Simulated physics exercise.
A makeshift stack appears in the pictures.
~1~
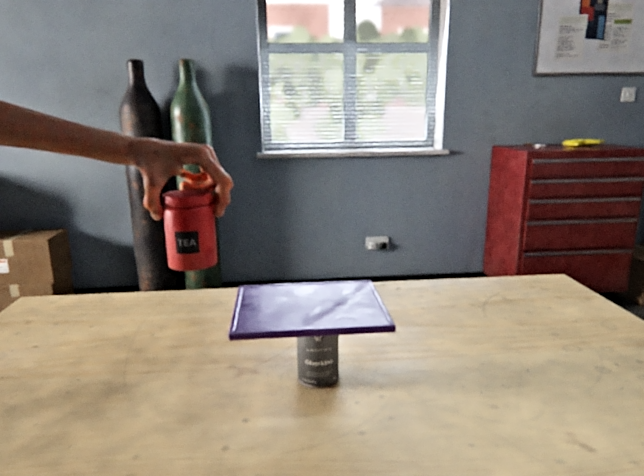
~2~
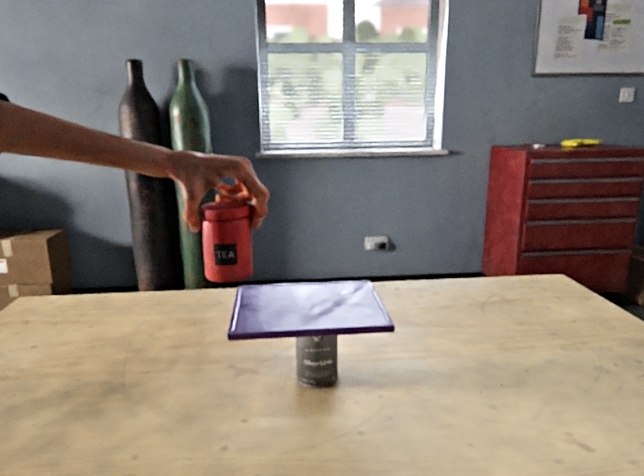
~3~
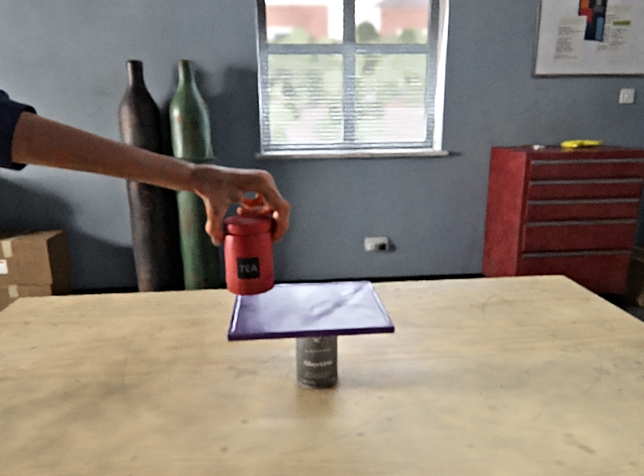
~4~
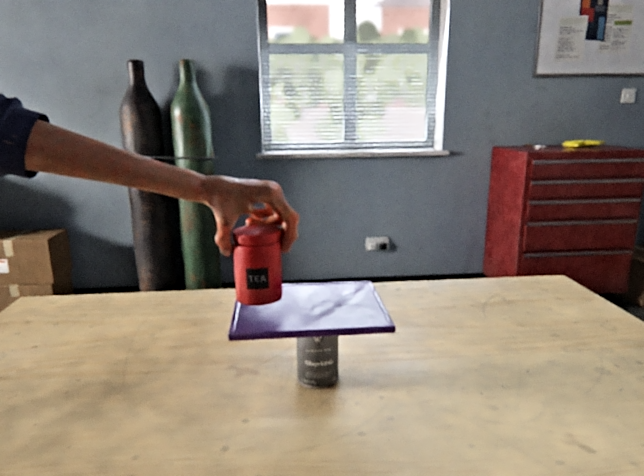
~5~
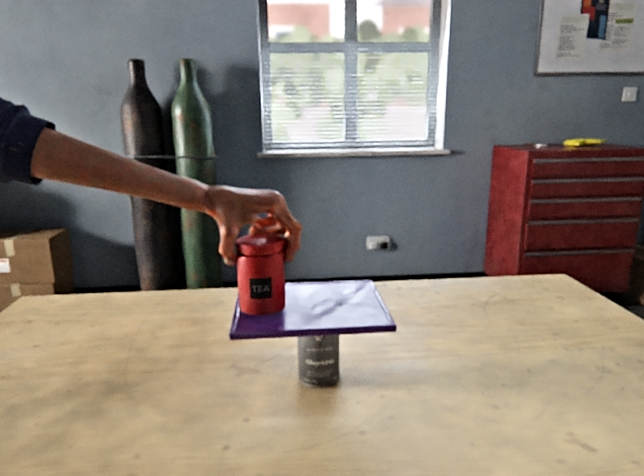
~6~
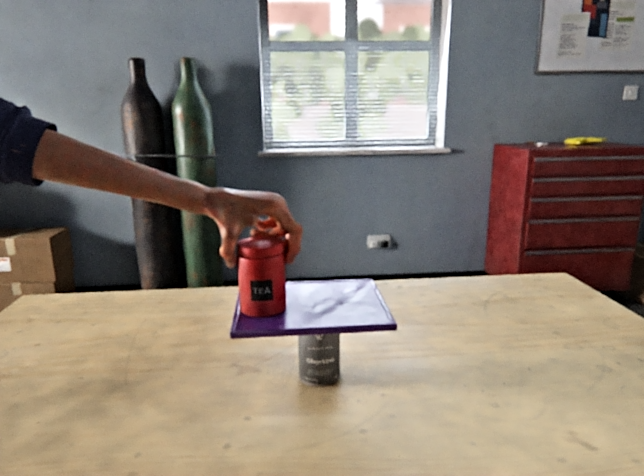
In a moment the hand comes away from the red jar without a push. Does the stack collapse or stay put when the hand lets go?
Nice try - it doesn't all stay together, though.
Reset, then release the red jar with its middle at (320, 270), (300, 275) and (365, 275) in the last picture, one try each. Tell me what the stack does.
So, first it stays steady, next it stays steady, and last it tips over.
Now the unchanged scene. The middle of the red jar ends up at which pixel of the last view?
It finishes at about (199, 373).
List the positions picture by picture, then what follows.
In the first frame, still above its spot; red jar (190, 229); purple lid (309, 306).
In the second frame, still above its spot; red jar (227, 241); purple lid (308, 307).
In the third frame, still above its spot; red jar (249, 254); purple lid (308, 307).
In the fourth frame, still above its spot; red jar (258, 264); purple lid (309, 307).
In the fifth frame, in place under the hand; red jar (261, 274); purple lid (310, 306).
In the sixth frame, in place under the hand; red jar (262, 276); purple lid (311, 305).
Then, 0.30 s later than the last frame, red jar now fallen; purple lid tilted by 74°.
Then, 0.50 s later than the last frame, purple lid upside down.
When it is over, fallen, red jar and purple lid; grey tin as before. End places, in pixels of the last picture, red jar near (200, 372). The stack loses its balance.
